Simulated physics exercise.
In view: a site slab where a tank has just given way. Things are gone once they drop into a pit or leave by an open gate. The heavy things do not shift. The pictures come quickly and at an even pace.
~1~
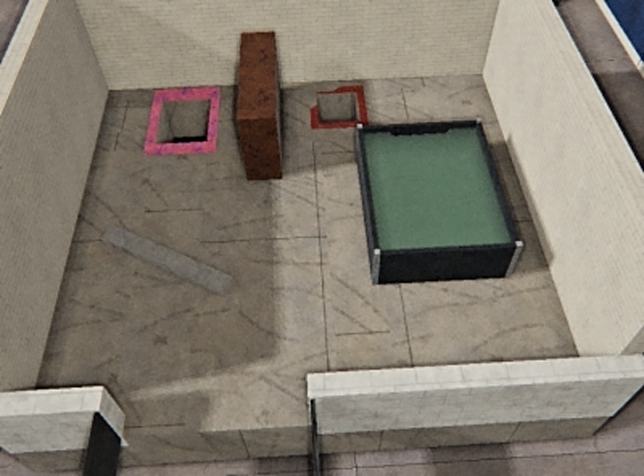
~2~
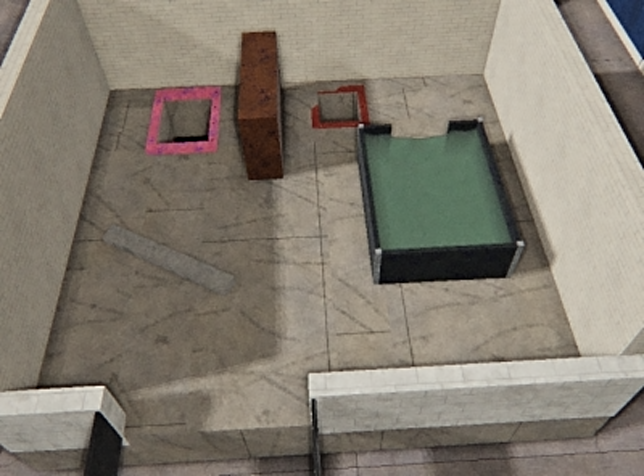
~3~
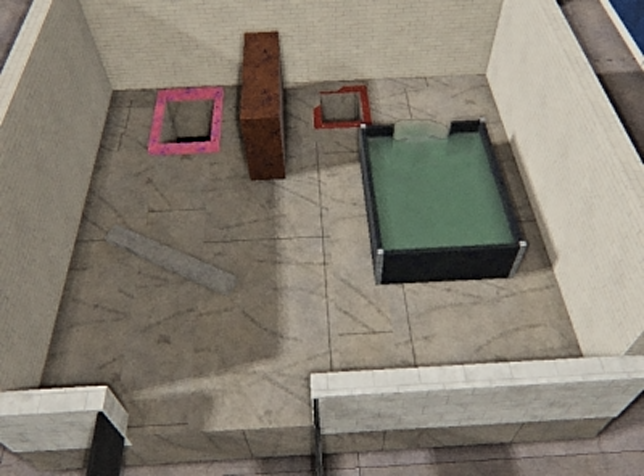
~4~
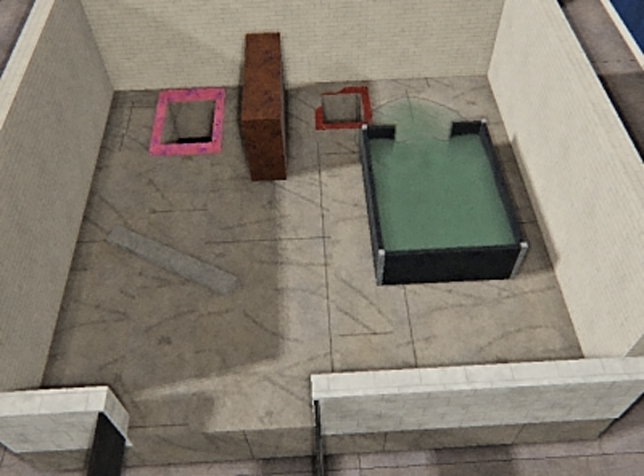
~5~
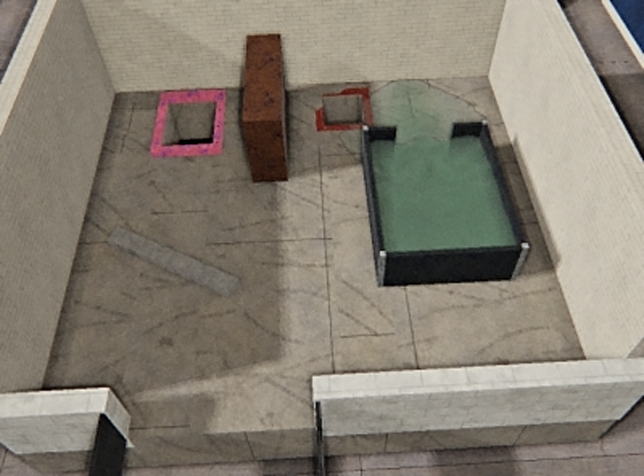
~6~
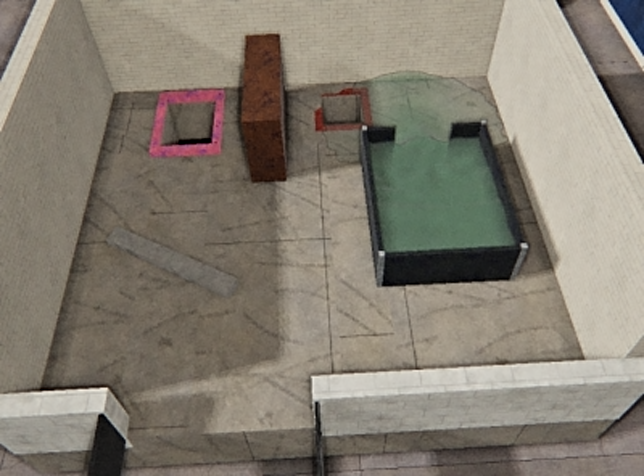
Green liquid pouring through a gap in the far side of a dark-walled tank and spreading across the walled slab behind it.
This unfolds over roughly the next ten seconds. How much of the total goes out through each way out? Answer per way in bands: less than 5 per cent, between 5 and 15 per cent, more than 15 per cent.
Going out through each: The gate, less than 5 per cent; the red pit, more than 15 per cent; the pink pit, less than 5 per cent.
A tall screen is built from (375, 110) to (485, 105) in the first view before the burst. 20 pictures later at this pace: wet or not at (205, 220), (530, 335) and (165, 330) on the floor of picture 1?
In the order you listed them: Unsoaked, soaked, unsoaked.
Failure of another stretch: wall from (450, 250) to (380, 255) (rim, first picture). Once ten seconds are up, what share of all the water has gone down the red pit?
Approximate share, red: 6 in a hundred.
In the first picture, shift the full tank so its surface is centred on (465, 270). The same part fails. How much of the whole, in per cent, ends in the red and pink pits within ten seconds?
Ten seconds on: Red pit 40 percent, pink pit 0 percent.
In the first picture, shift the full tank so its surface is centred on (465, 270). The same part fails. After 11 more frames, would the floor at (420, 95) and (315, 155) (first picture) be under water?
First spot swamped, second spot swamped.
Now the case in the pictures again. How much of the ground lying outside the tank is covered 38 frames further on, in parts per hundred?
Some 45 per cent.
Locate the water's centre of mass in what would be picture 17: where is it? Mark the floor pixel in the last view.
Roughly (426, 175) in the last picture.
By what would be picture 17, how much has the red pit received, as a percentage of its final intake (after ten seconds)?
Close to 20 percent.
A moment on, water covers 15 % of the floor; the gate 0 %, the red pit 2 %, the pink pit 0 %.
Next, water covers 15 % of the floor; the gate 0 %, the red pit 7 %, the pink pit 0 %.
Then, water covers 25 % of the floor; the gate 0 %, the red pit 14 %, the pink pit 0 %.
Later, water covers 45 % of the floor; the gate 0 %, the red pit 25 %, the pink pit 0 %.
In the end, water covers 65 % of the floor; the gate 1 %, the red pit 35 %, the pink pit 0 %.
